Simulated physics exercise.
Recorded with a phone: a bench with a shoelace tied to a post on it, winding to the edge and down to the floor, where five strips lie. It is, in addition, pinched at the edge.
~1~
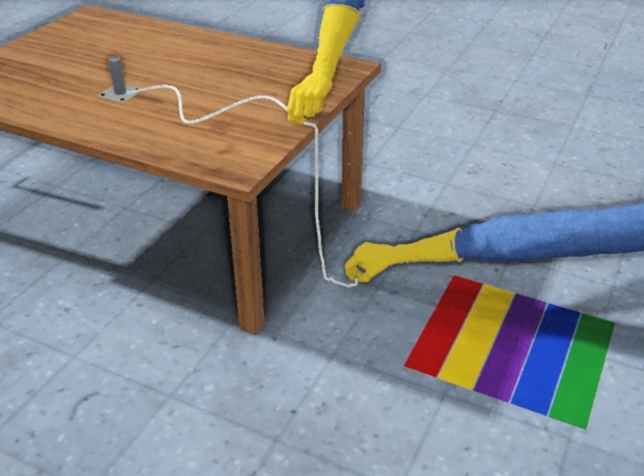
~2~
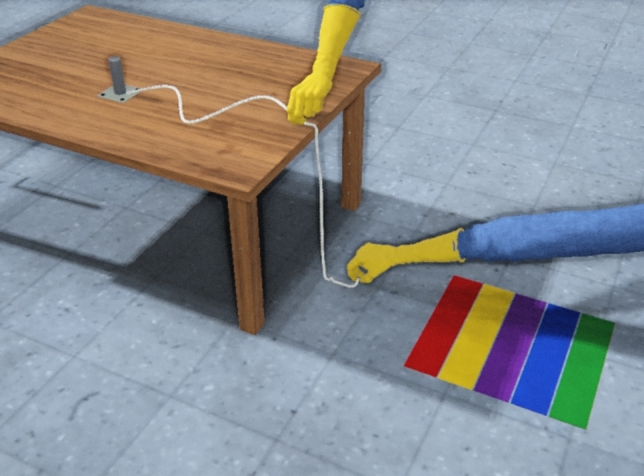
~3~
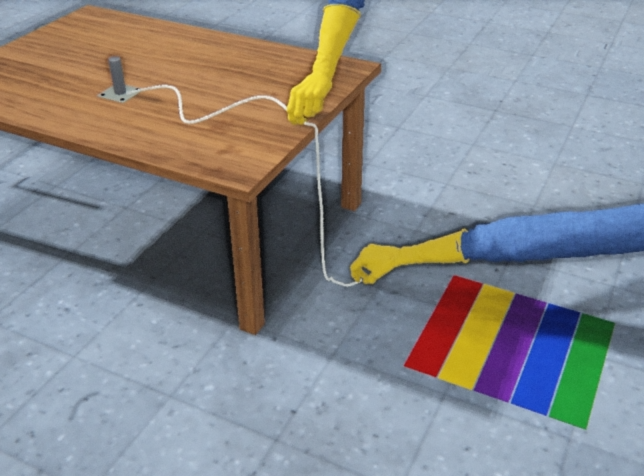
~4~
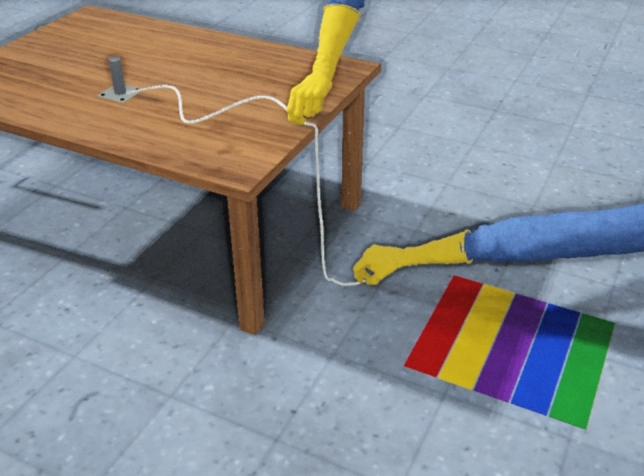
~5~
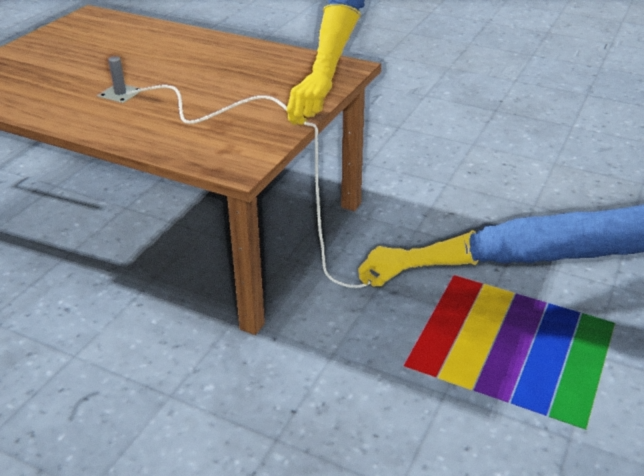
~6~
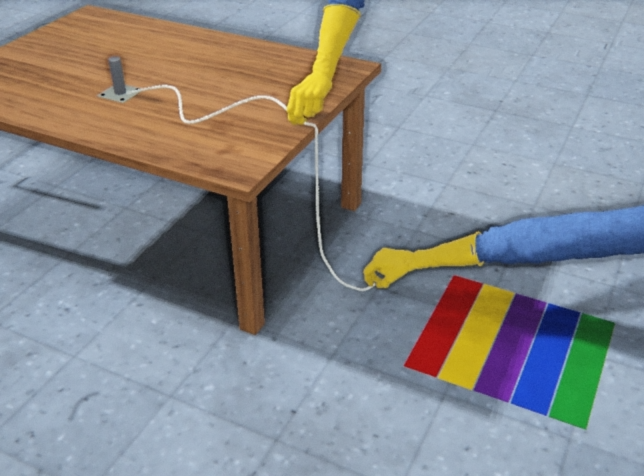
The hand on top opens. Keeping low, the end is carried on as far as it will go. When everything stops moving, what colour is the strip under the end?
The strip under the end is green.
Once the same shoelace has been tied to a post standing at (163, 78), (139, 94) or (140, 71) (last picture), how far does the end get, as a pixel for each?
Results per try: (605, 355); (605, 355); (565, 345).
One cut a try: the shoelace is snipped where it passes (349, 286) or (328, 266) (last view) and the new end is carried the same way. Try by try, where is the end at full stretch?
Try one: (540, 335); try two: (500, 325).
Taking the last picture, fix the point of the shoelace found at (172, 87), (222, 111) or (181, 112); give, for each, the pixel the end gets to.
First try around (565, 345), second around (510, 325), third around (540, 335).
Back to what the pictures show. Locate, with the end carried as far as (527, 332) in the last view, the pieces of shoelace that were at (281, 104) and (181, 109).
They go to (326, 166) and to (216, 105).
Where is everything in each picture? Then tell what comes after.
In the first frame, end (356, 278); red (429, 353); yellow (464, 365); purple (499, 377); blue (536, 389); green (574, 402).
In the second frame, end (358, 279); shoelace through (167, 87) (183, 120) (252, 99) (304, 123) (321, 194) (323, 256).
In the third frame, end (361, 280).
In the fourth frame, end (365, 281); shoelace through (167, 87) (183, 120) (252, 99) (304, 123) (319, 193) (323, 256).
In the fifth frame, end (370, 282).
In the sixth frame, end (375, 284); shoelace through (167, 87) (183, 120) (252, 99) (304, 123) (317, 193) (323, 256).
Soon after, end near (527, 332); over purple.
Then, end near (564, 343); over blue.
At full stretch, end near (587, 350); over green. Over green.
